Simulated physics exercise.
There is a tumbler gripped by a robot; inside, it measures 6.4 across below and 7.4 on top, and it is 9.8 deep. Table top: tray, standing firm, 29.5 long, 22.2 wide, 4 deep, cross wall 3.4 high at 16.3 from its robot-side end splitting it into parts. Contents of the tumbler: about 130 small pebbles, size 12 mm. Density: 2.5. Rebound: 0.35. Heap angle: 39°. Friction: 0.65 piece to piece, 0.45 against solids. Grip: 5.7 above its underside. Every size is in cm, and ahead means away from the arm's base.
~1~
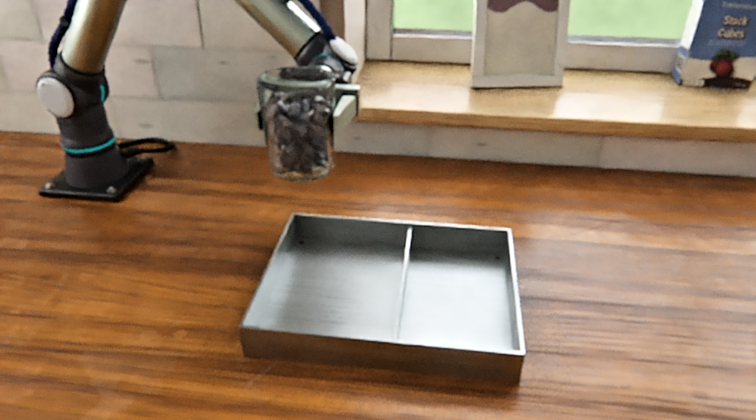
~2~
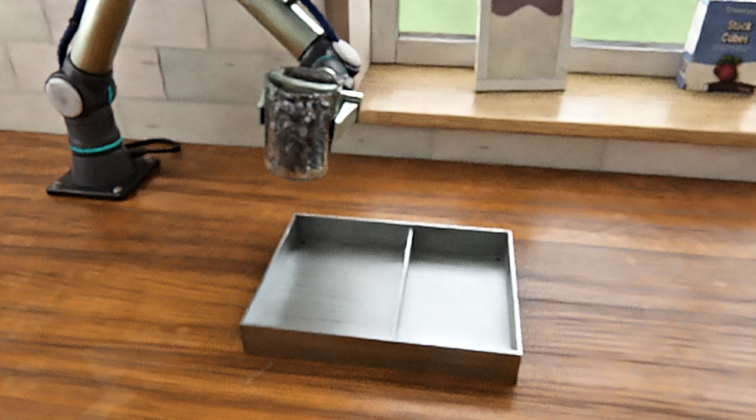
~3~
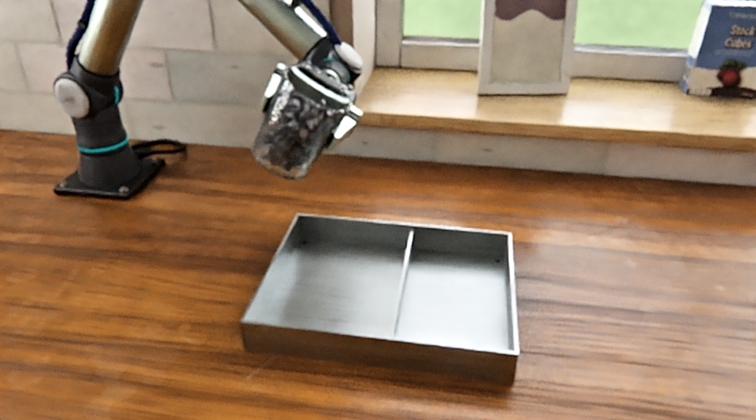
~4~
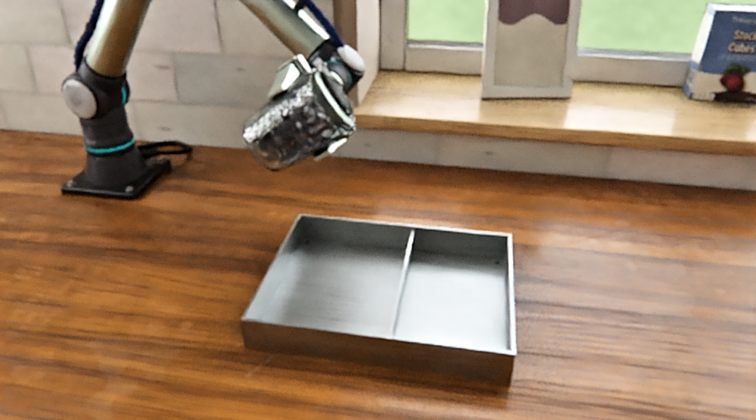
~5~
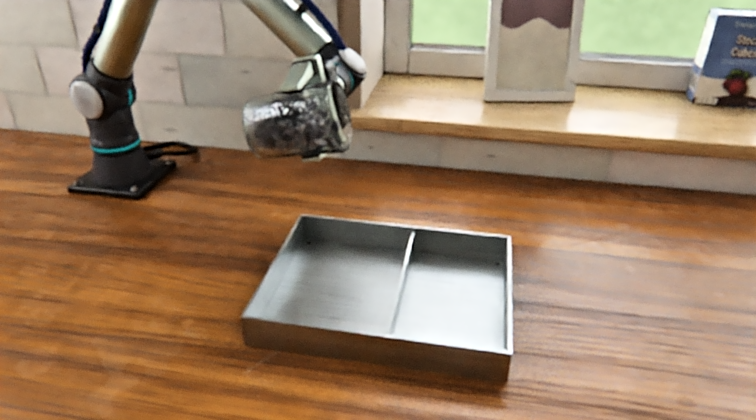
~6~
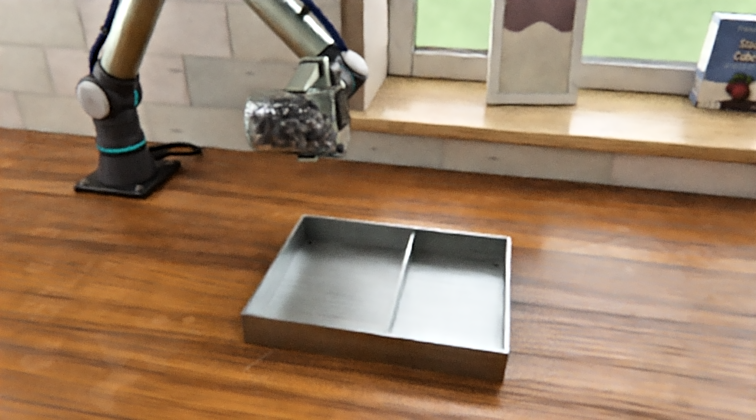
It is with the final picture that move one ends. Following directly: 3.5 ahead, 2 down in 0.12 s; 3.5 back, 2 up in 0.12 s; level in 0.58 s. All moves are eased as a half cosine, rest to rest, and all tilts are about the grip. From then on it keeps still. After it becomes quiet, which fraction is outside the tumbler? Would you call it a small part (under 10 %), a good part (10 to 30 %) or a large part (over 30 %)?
I'd call it a good part.
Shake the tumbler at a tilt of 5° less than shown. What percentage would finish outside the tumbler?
About 10 percent.
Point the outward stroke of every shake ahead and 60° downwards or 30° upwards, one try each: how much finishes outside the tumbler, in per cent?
You'd get about 0 per cent with the first setting and about 55 per cent with the second.
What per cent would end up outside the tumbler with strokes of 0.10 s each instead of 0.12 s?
It would come to roughly 20 %.
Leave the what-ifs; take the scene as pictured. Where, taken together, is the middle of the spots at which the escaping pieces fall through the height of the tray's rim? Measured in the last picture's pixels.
Centre: About (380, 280).
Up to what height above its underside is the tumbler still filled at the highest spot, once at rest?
Roughly 8.0 cm.
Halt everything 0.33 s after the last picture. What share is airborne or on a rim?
Roughly 10 per cent.
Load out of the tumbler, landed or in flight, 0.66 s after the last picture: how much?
Some 15 per cent.
Then, 0.33 s later, tilted 80° forward, highest piece 25 above the table; 109 in the tumbler, 5 in the robot-side part, 3 in the far-side part, 13 in flight or on a rim.
Then, 0.66 s later, tilted 16° forward, highest piece 27 above the table; 109 in the tumbler, 13 in the robot-side part, 8 in the far-side part.
Then, 1.02 s later, level, highest piece 26 above the table; 109 in the tumbler, 13 in the robot-side part, 8 in the far-side part.
Then, 2.07 s later, level, highest piece 26 above the table; 109 in the tumbler, 13 in the robot-side part, 8 in the far-side part.
At rest, 109 in the tumbler, 13 in the robot-side part, 8 in the far-side part. That is 16 % outside the tumbler.
